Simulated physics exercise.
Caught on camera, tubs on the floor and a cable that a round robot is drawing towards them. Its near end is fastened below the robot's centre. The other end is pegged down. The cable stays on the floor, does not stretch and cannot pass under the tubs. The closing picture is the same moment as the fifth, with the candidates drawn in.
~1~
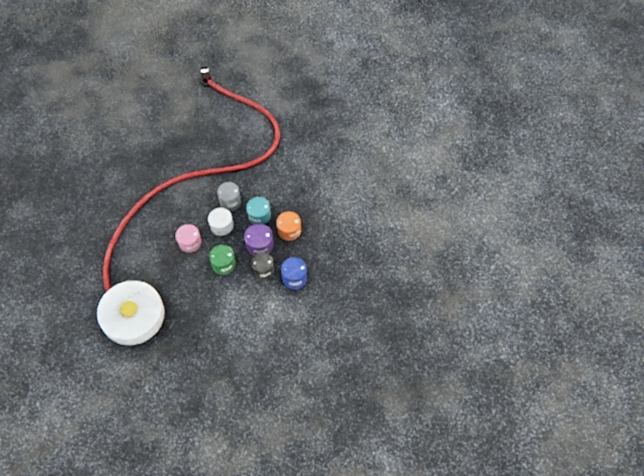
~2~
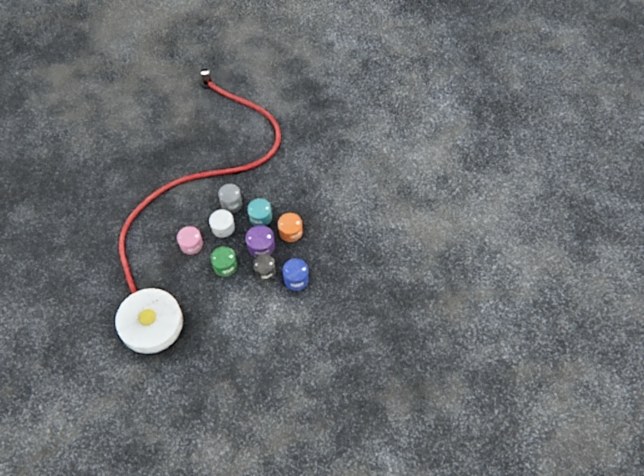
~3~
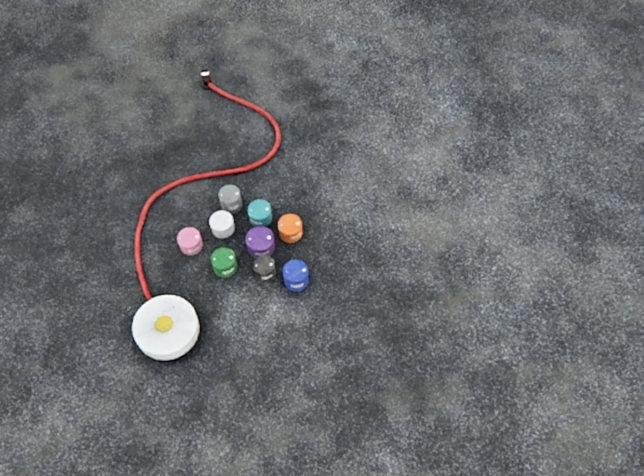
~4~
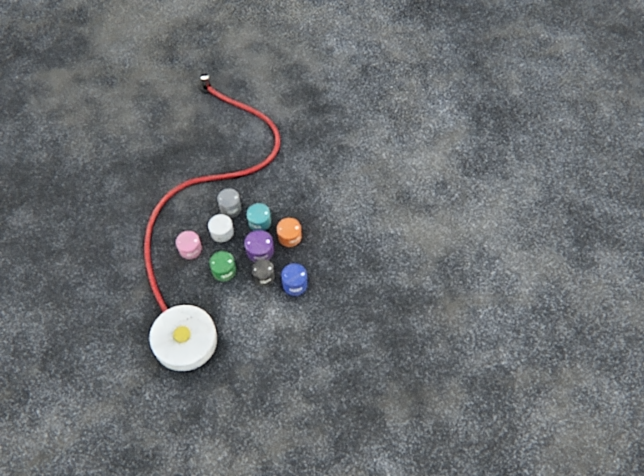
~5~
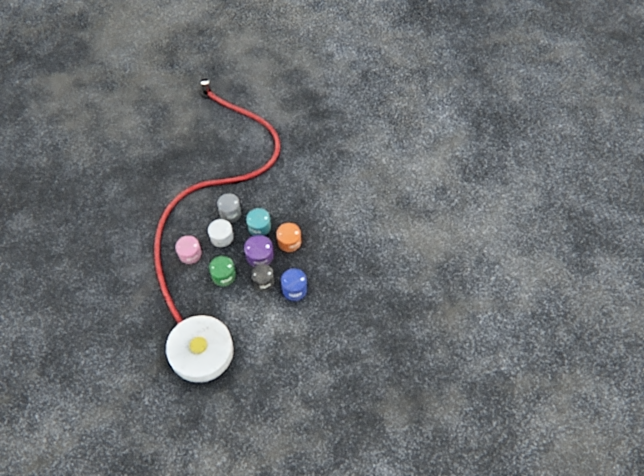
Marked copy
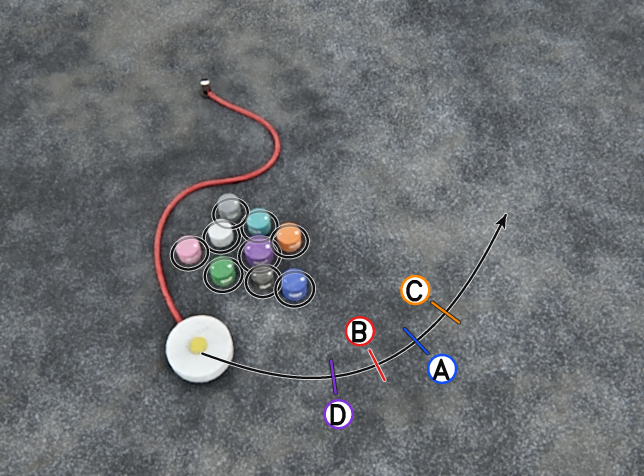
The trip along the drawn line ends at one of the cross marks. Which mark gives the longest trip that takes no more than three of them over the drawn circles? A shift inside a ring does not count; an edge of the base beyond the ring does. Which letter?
Mark A.
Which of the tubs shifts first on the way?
The pink tub.
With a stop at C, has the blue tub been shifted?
Yes.
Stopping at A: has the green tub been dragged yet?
By then, yes.
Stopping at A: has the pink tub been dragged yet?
By then, yes.
On the marked copy, A at (416, 341); B at (377, 365); C at (446, 313); D at (333, 377); the route from (202, 354) via (404, 350) to (506, 215).
Following A. Soon after the start, robot (276, 371).
Later, robot (357, 368).
In the end, robot (417, 337); green tub (235, 261); white tub (228, 228); pink tub (218, 246); three over the rings.
As for the rest, B is within the limit but short; C has seven over the rings; D is within the limit but short.
